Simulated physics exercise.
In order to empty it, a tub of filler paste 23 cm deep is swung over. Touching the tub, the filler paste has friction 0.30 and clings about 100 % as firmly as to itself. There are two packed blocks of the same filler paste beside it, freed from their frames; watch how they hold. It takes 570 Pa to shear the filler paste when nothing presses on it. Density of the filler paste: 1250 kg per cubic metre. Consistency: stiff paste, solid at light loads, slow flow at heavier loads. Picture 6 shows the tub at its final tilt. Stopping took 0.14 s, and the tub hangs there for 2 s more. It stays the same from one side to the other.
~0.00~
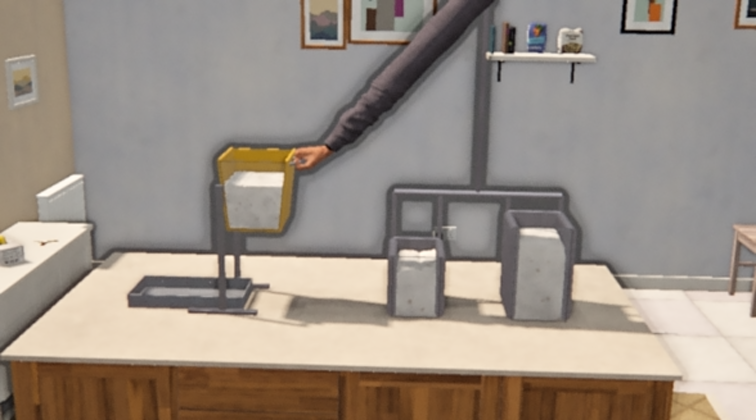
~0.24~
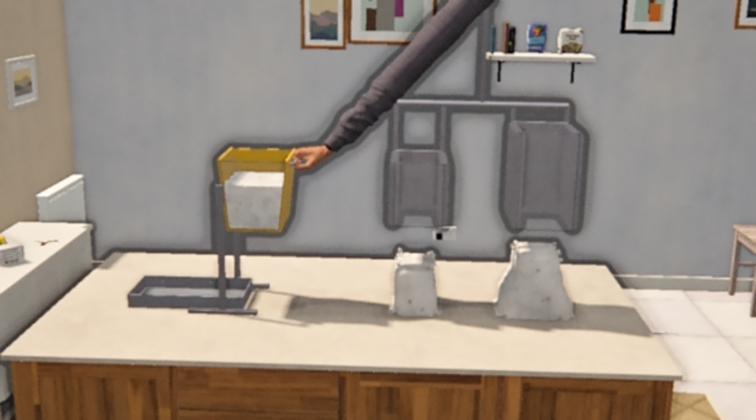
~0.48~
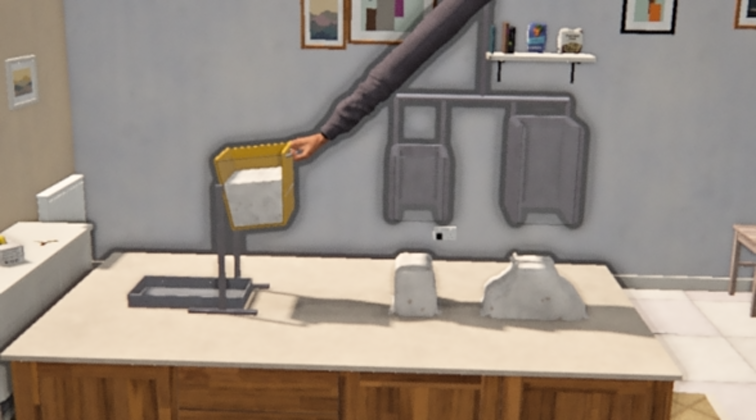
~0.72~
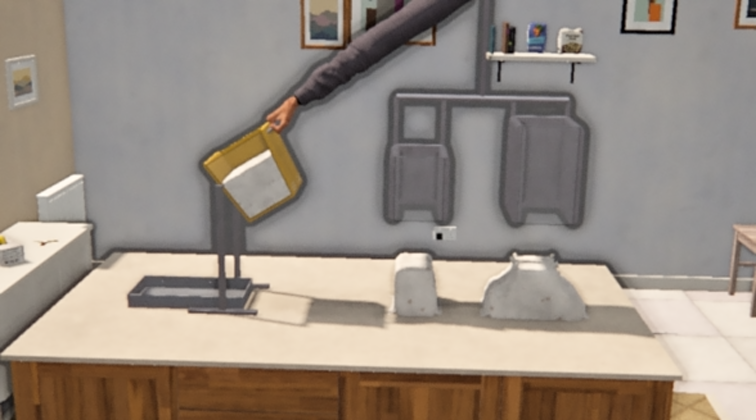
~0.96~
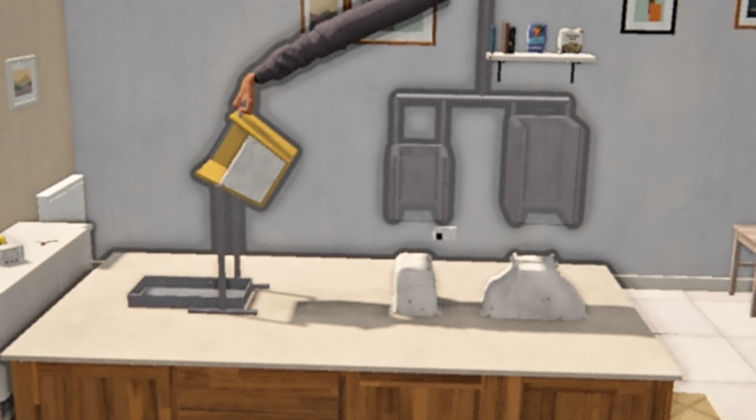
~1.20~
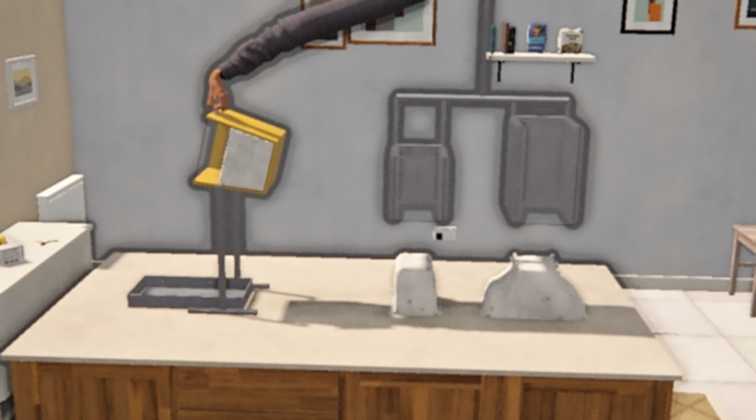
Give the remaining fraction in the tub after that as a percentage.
Close to 100 per cent.
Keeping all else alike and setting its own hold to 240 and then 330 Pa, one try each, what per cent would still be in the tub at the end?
Expect about 90 in a hundred, then about 100 in a hundred.
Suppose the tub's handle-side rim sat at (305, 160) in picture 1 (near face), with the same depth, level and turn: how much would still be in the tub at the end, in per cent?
Near 100 per cent.
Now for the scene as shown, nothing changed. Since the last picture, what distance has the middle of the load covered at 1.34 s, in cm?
It has gone close to 0 cm.
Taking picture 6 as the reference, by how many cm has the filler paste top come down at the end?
0 cm.
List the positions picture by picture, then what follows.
Handle-side rim at (285, 162), tilt 0 degrees; top of the filler paste at (236, 185); blocks stand 18 cm, 27 cm (left to right), in the first picture.
Handle-side rim at (285, 162), tilt 0 degrees; top of the filler paste at (236, 185); blocks stand 17 cm, 22 cm (left to right), in the second picture.
Handle-side rim at (281, 154), tilt 7 degrees; top of the filler paste at (278, 179); blocks stand 17 cm, 17 cm (left to right), in the third picture.
Handle-side rim at (260, 131), tilt 32 degrees; top of the filler paste at (269, 156); blocks stand 17 cm, 17 cm (left to right), in the fourth picture.
Handle-side rim at (230, 119), tilt 58 degrees; top of the filler paste at (252, 137); blocks stand 17 cm, 17 cm (left to right), in the fifth picture.
Handle-side rim at (207, 119), tilt 77 degrees; top of the filler paste at (230, 130); blocks stand 17 cm, 17 cm (left to right), in the sixth picture.
After 1.34 s, the tub is at 77 degrees and holds 100 %.
After 1.51 s, the tub is at 77 degrees and holds 100 %.
After 1.68 s, the tub is at 77 degrees and holds 100 %.
After 1.85 s, the tub is at 77 degrees and holds 100 %.
After 3.20 s, at the end, the tub is at 77 degrees and holds 100 %.
